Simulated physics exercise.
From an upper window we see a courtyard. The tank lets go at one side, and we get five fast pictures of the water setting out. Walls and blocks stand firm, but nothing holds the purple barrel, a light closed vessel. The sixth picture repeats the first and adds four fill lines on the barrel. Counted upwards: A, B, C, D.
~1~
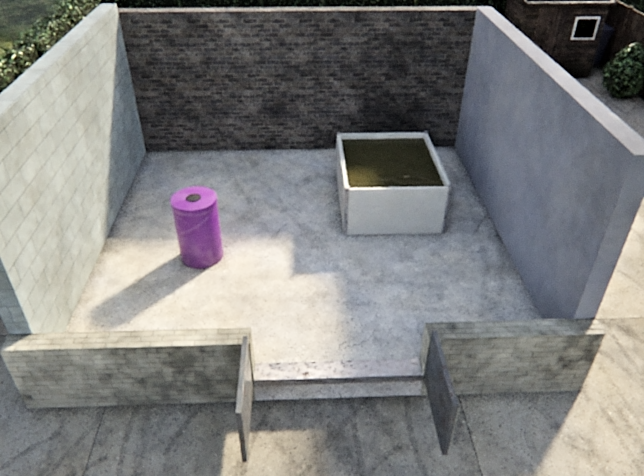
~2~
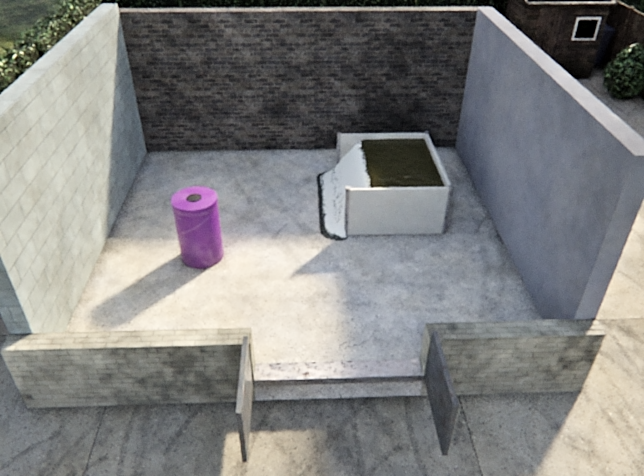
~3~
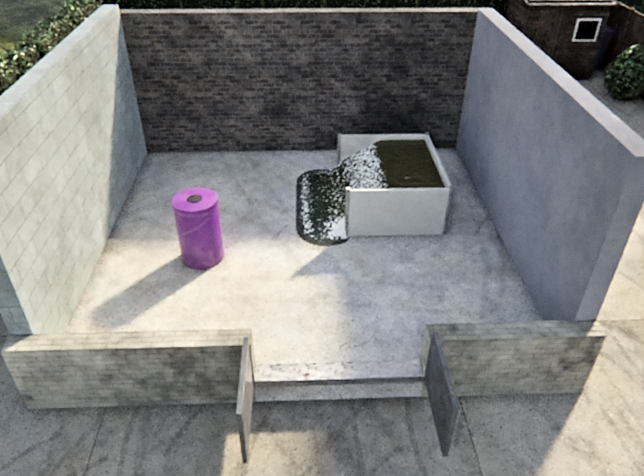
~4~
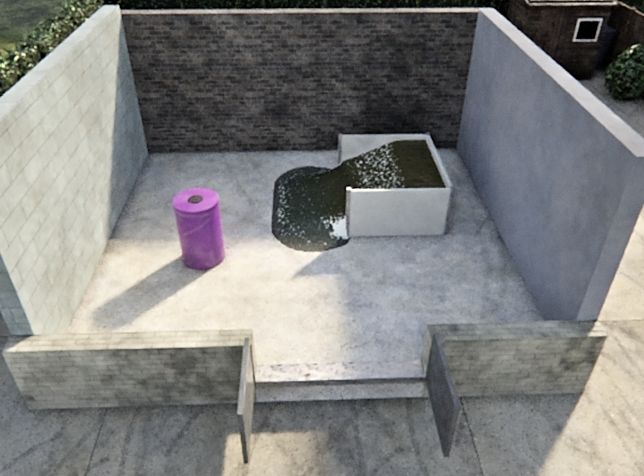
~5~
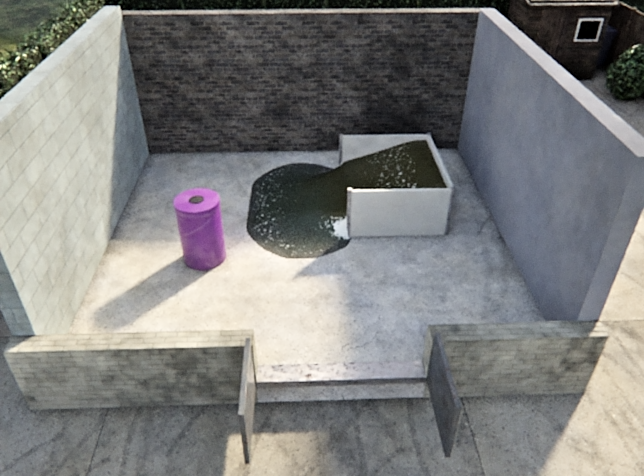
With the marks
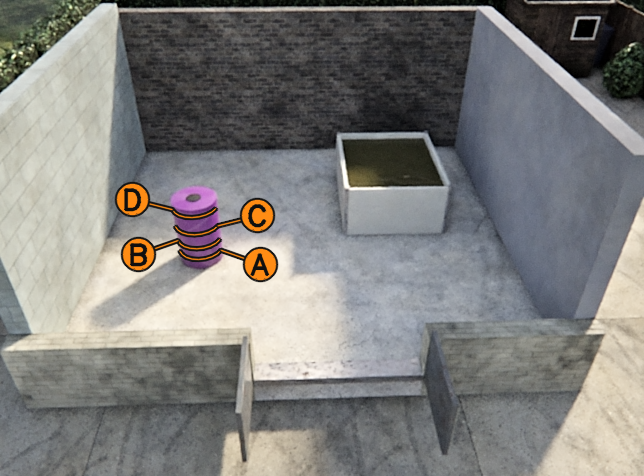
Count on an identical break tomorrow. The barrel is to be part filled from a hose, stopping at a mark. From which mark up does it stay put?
It is B.
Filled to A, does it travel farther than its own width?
No, it does not.
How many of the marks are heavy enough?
Three of them.
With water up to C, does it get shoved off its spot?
No, not at all.
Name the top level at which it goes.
The answer is A.
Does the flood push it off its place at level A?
Yes.
On the marked copy, A at (198, 259); B at (196, 248); C at (194, 234); D at (191, 217); from the bottom up A, B, C, D.
With A, it is pushed about half its own width away.
With B, it does not move.
With C, it does not move.
With D, it does not move.
